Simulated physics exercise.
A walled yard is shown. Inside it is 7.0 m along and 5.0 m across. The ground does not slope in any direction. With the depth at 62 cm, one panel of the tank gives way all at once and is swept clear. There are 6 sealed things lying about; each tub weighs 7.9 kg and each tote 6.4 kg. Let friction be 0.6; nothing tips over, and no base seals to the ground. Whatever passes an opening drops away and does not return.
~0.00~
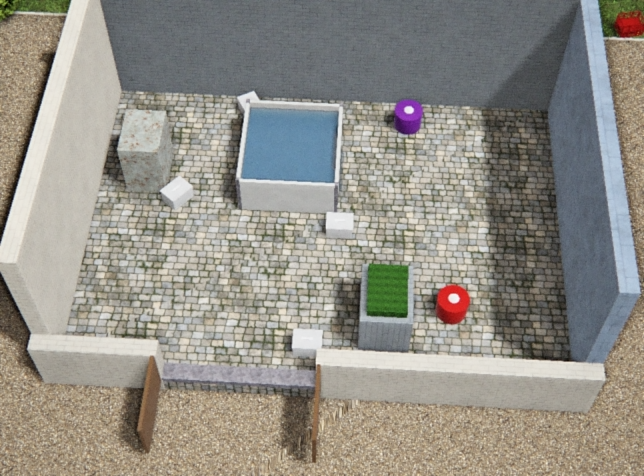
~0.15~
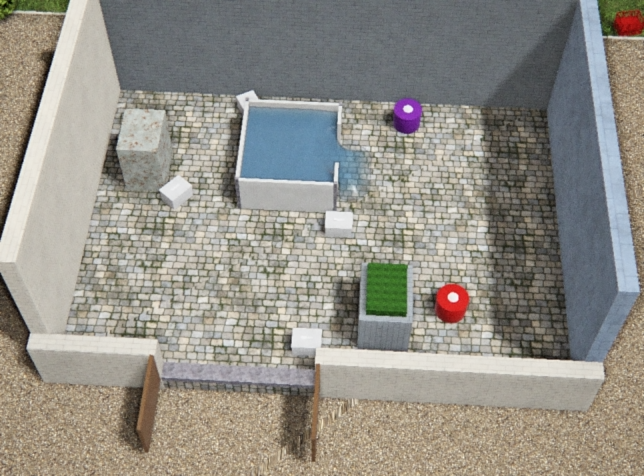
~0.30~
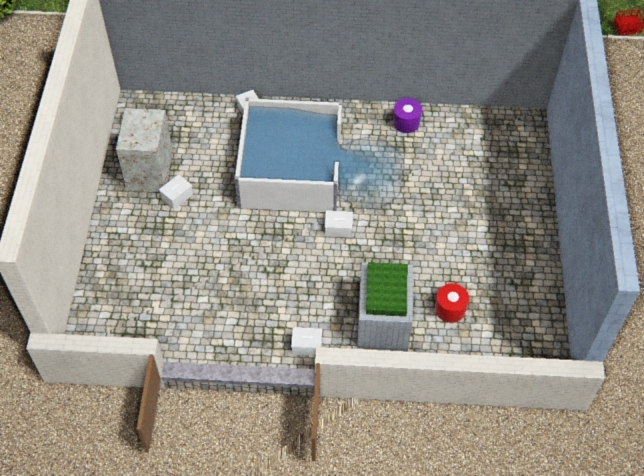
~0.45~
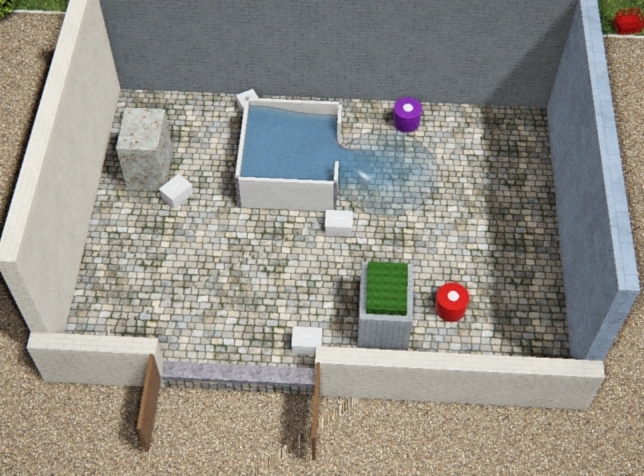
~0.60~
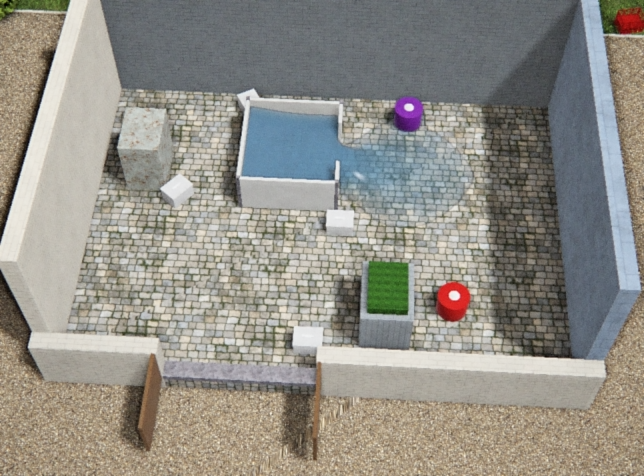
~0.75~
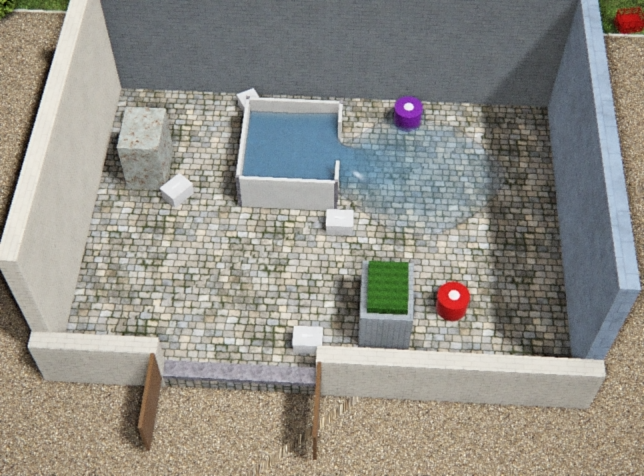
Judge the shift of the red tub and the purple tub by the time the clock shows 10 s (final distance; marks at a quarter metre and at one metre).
Observation: Red tub moves a great deal, purple tub moves a great deal.
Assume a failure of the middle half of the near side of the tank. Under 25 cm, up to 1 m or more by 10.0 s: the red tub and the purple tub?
In that situation the red tub stays about where it was, while the purple tub stays about where it was.
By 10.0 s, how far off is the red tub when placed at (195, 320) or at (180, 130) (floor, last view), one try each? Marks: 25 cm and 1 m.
Run 1: It remains nearly still. Run 2: It remains nearly still.
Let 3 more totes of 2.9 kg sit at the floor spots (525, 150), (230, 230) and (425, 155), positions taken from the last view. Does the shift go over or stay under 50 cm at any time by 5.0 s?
In order: Above it, below it, above it.
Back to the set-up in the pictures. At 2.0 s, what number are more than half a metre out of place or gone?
The number I get is 1.
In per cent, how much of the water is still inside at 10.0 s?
Some 96 per cent remains.
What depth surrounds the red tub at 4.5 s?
4 cm or so.
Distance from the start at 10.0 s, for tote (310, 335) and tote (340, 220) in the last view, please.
First 50 cm, then 0 cm.
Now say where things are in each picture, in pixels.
In the first frame, the red tub at (454, 299), on the bottom; the purple tub at (409, 110) rests on the ground; water covers 2.1 m2; 0 of 6 have shifted.
In the second frame, the red tub at (453, 298) rests on the ground; the purple tub at (408, 109), on the bottom; 2.6 m2 under water; 0 of 6 have shifted.
In the third frame, the red tub at (453, 297), on the bottom; the purple tub at (408, 109), on the bottom; water covers 3.3 m2; 0 of 6 have shifted.
In the fourth frame, the red tub at (453, 296), on the bottom; the purple tub at (408, 108), on the bottom; water covers 4.1 m2; 0 of 6 have shifted.
In the fifth frame, the red tub at (454, 296), on the bottom; the purple tub at (409, 108) rests on the ground; 5.1 m2 under water; 0 of 6 have shifted.
In the sixth frame, the red tub at (454, 295) rests on the ground; the purple tub at (409, 107) rests on the ground; water covers 6.3 m2; 0 of 6 have shifted.
After 2.0 s the red tub is near (454, 295), 0.0 m from its start, aground; the purple tub is near (449, 98), 0.7 m from its start, afloat; 0 of 6 are out; 1 afloat.
After 4.5 s the red tub is near (454, 295), 0.0 m from its start, aground; the purple tub is near (543, 135), 2.1 m from its start, afloat; 0 of 6 are out; 1 afloat.
After 7.0 s the red tub is near (437, 291), 0.2 m from its start, afloat; the purple tub is near (541, 205), 2.7 m from its start, afloat; 0 of 6 are out; 2 afloat.
After 10.0 s the red tub is near (368, 197), 2.0 m from its start, afloat; the purple tub is near (520, 250), 3.1 m from its start, afloat; 0 of 6 are out; 2 afloat.
